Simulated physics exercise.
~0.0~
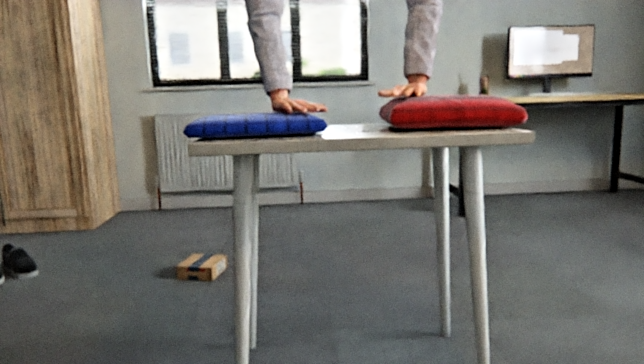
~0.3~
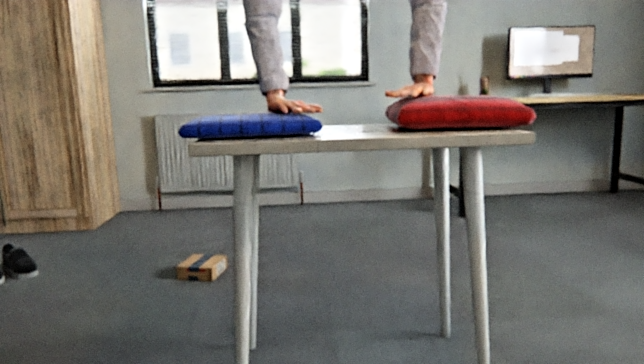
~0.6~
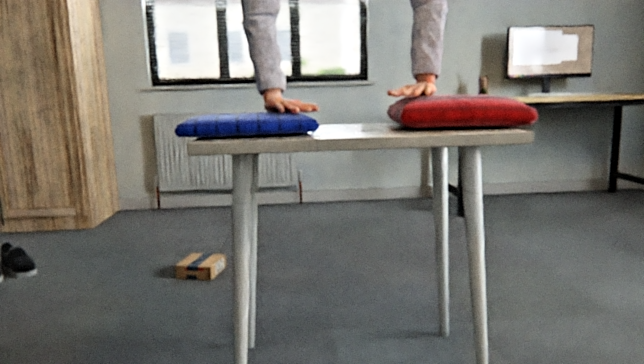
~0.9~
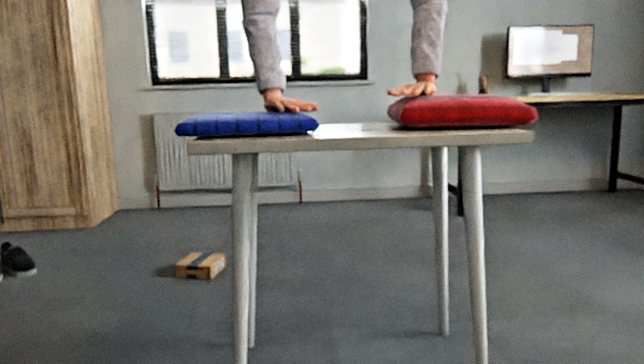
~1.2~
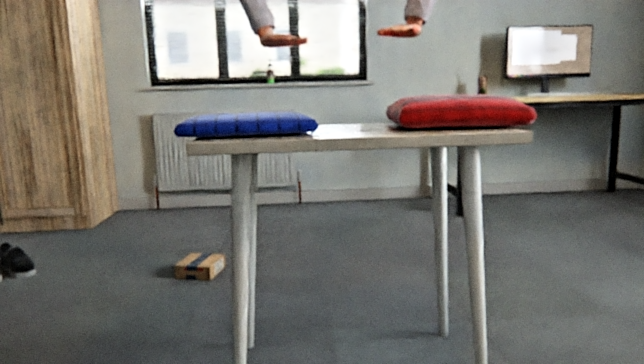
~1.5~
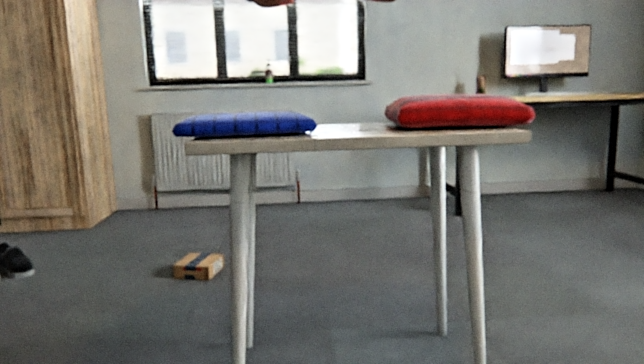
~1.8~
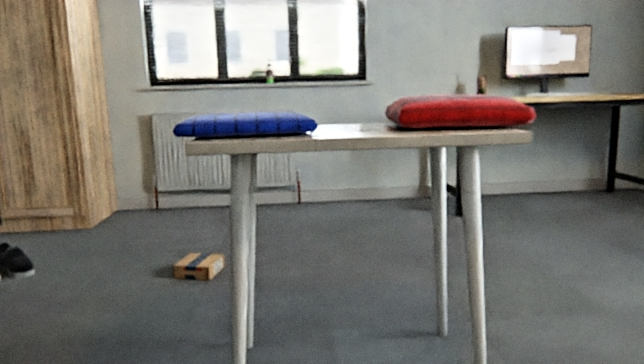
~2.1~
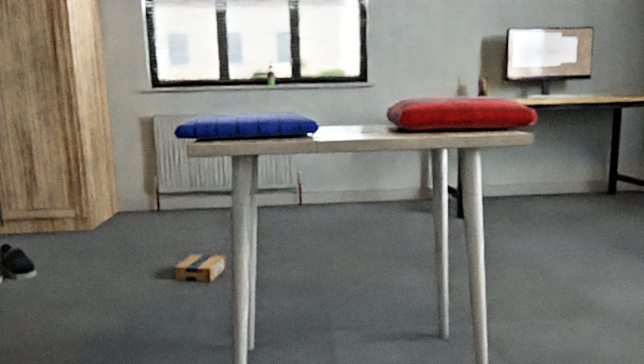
Two hands press a blue pad and a red cushion outward, then lift away, leaving both resting.
